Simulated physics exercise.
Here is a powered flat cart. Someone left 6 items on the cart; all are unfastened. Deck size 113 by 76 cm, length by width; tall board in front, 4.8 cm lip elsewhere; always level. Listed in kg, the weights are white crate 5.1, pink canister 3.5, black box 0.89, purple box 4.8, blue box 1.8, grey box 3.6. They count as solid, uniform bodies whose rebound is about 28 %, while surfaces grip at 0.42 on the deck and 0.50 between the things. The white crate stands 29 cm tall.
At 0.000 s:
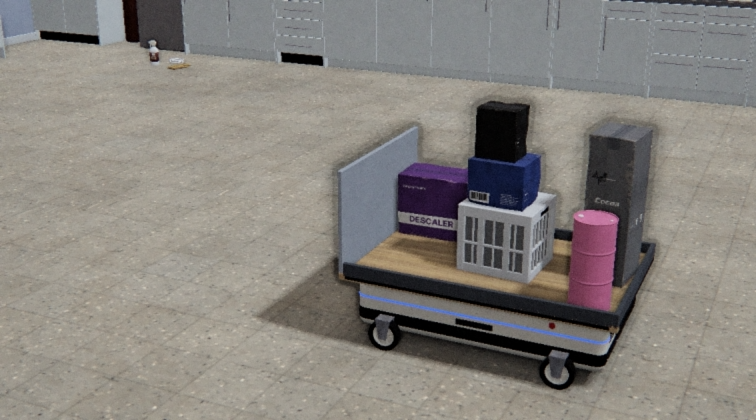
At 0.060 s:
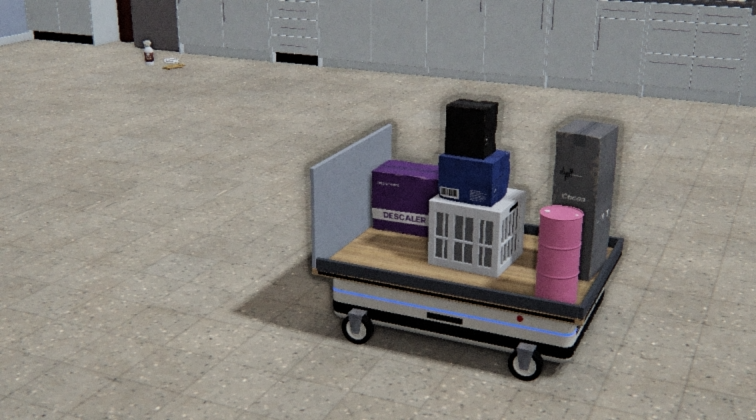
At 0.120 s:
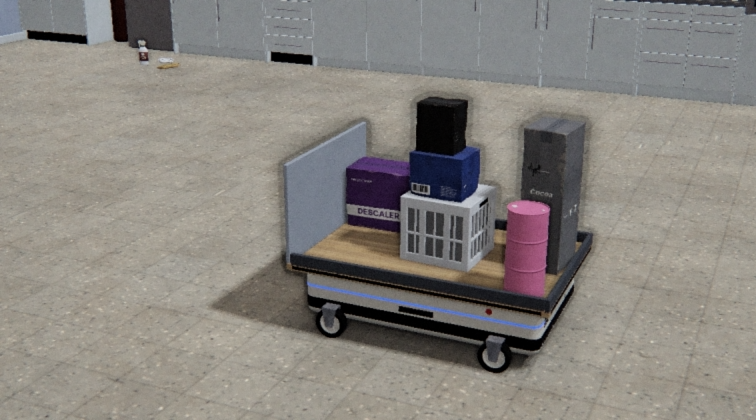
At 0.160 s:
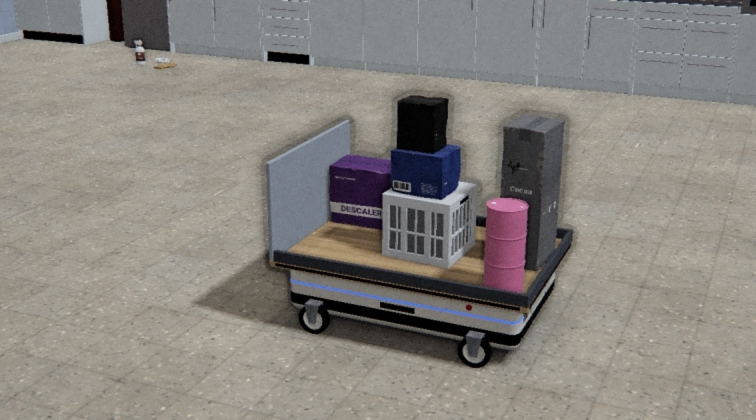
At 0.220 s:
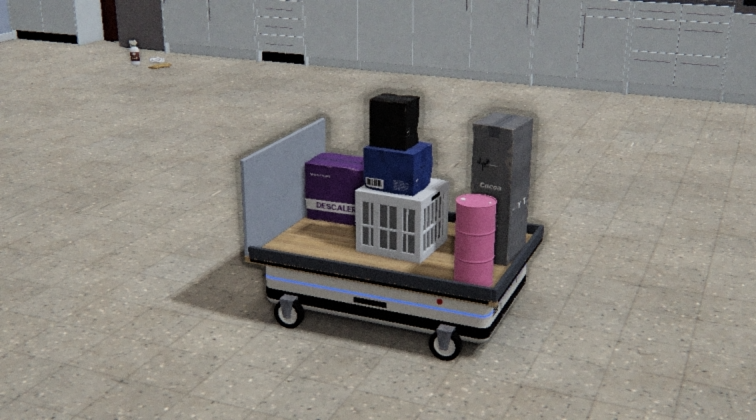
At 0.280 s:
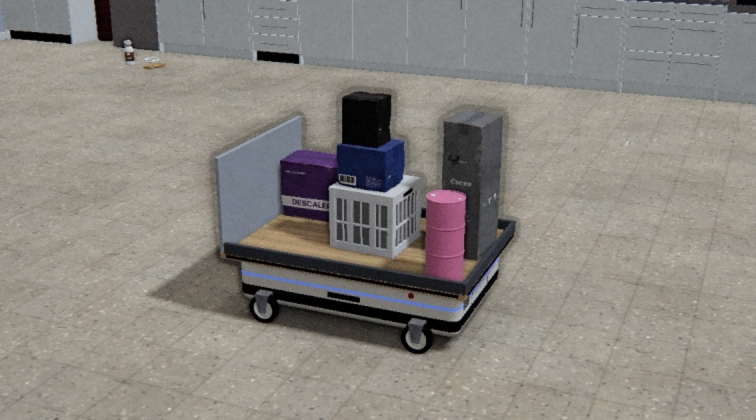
A flat cart carrying stacked boxes, a white crate and a pink canister rolls left across the floor.
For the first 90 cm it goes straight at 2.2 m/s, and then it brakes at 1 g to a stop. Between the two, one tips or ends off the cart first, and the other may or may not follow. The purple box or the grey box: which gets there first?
The latter one of the two.
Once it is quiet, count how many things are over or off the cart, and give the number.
All told, 3.
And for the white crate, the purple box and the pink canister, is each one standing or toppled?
Here's how it ends: The white crate never goes down, the purple box never goes down, and the pink canister never goes down.
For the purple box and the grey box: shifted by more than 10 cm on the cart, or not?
The purple box stays put; the grey box ends elsewhere.
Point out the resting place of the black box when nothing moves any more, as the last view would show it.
I'd put it at around (217, 144).
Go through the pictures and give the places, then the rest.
Cart has run 0 cm; purple box (439, 202); grey box (615, 205), in the first picture.
Cart has run 13 cm; black box (471, 128); blue box (474, 175), in the second picture.
Cart has run 26 cm; white crate (449, 223); pink canister (526, 250), in the third picture.
Cart has run 35 cm; black box (423, 124); blue box (426, 169), in the fourth picture.
Cart has run 48 cm; white crate (403, 216); pink canister (475, 242), in the fifth picture.
Cart has run 62 cm; purple box (320, 186); grey box (471, 185), in the sixth picture.
Around 0.58 s, cart has run 113 cm; grey box at 10° to upright near (350, 166); black box shifted 9 cm; blue box shifted 9 cm.
Around 0.78 s, cart has run 115 cm, stopped; grey box at 45° to upright near (318, 164); black box at 15° to upright; blue box at 15° to upright.
Around 1.18 s, cart has run 115 cm, stopped; grey box at 69° to upright near (315, 168); blue box on its side; black box at 46° to upright.
Finally (2.0 s), on their side or leaning hard on the cart, black box, blue box and grey box; not toppled but over 10 cm from the start, white crate and pink canister; purple box still in place (within 10 cm). Final places as that camera would see them, purple box near (227, 173), grey box near (313, 191). Purple box was never lost; grey box went at 0.72 s.
